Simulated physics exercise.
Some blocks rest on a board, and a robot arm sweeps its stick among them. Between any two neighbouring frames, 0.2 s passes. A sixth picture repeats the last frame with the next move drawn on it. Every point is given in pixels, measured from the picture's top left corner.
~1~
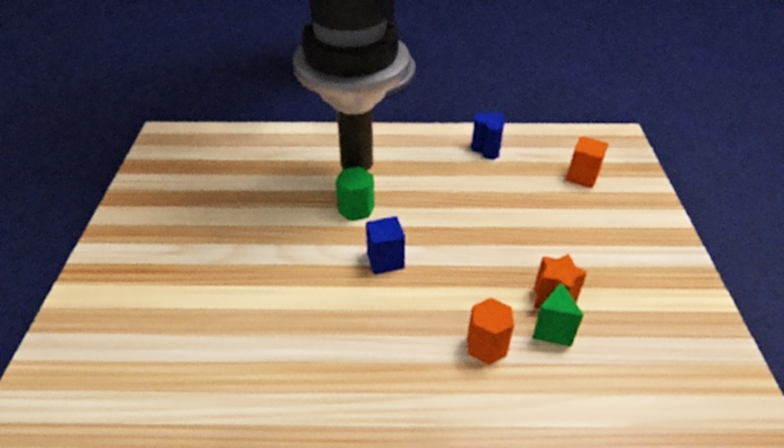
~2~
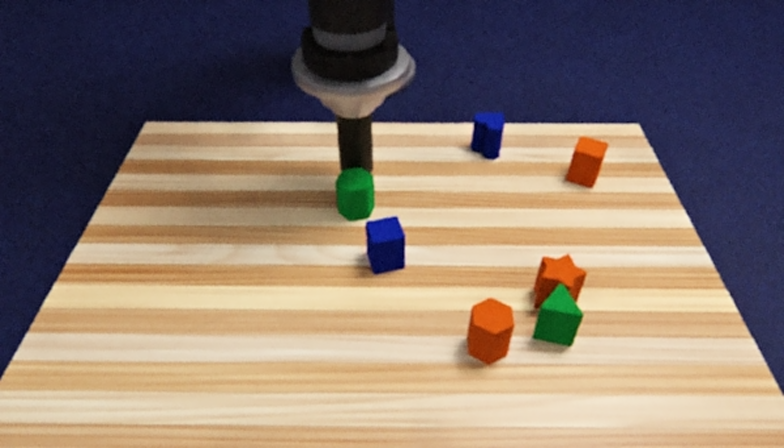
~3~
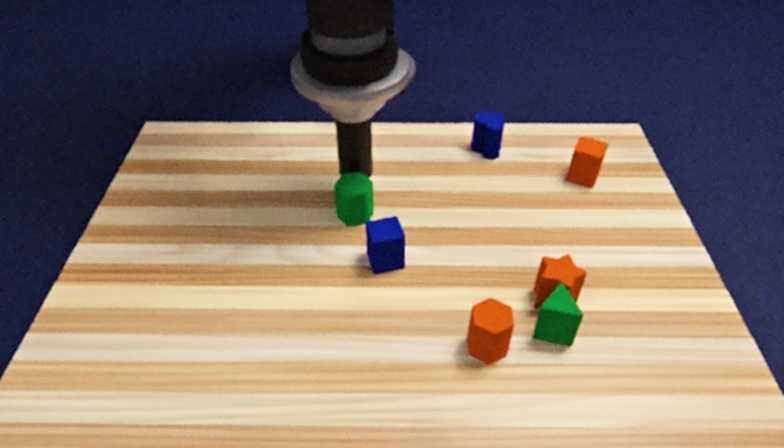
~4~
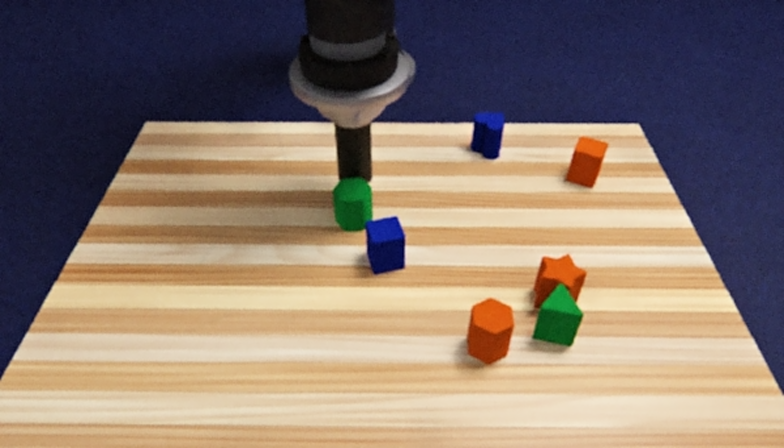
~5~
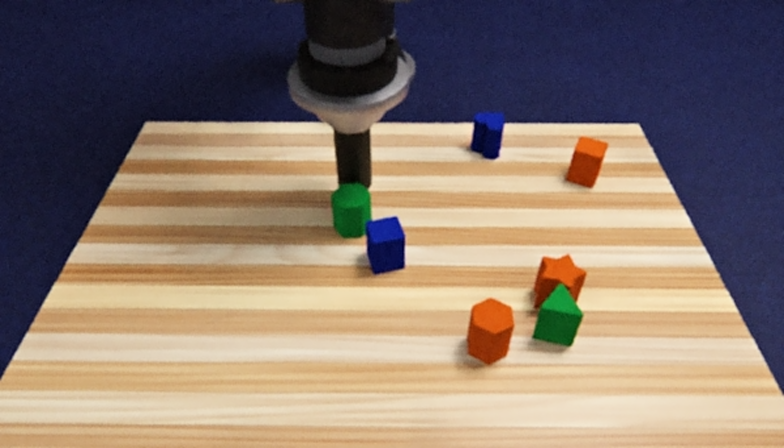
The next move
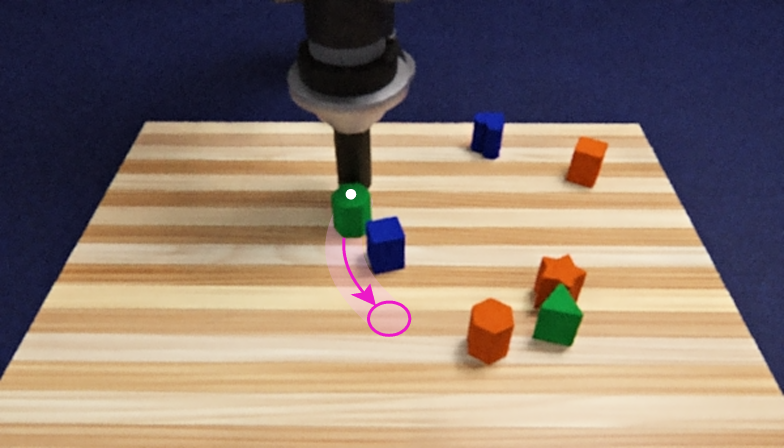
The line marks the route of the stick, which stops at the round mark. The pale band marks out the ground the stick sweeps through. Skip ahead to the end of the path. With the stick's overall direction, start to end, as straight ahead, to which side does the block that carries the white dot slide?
The shift is to the right of that direction.
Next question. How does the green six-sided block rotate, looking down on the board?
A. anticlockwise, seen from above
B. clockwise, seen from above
My answer is option B.
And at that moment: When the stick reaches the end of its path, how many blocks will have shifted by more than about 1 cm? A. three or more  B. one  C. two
My pick is B.
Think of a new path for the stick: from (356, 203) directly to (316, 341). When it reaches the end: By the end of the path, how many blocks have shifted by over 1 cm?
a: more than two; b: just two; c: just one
That would be c.
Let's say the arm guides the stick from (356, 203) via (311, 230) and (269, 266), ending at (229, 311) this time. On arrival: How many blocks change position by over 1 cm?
One.
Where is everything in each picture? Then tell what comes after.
Stick tip (357, 164); block tops, green six-sided block (355, 178); blue square (385, 229), in the first frame.
Stick (357, 168); blocks unchanged, in the second frame.
Stick (356, 173); green six-sided block (354, 183), in the third frame.
Stick (356, 178); green six-sided block (352, 188), in the fourth frame.
Stick (355, 183); green six-sided block (351, 194); blue square (385, 229), in the fifth frame.
Path on the board, from (356, 203) by way of (344, 239) and (354, 280) to (389, 318); the dot is on the green six-sided block.
On the path given first. One third of the way, stick (342, 220); green six-sided block (340, 234).
Two thirds of the way, stick (353, 260); green six-sided block (339, 278), turned 30° clockwise.
At the end, stick (389, 299); green six-sided block (339, 294), turned 55° clockwise; blue square in place.
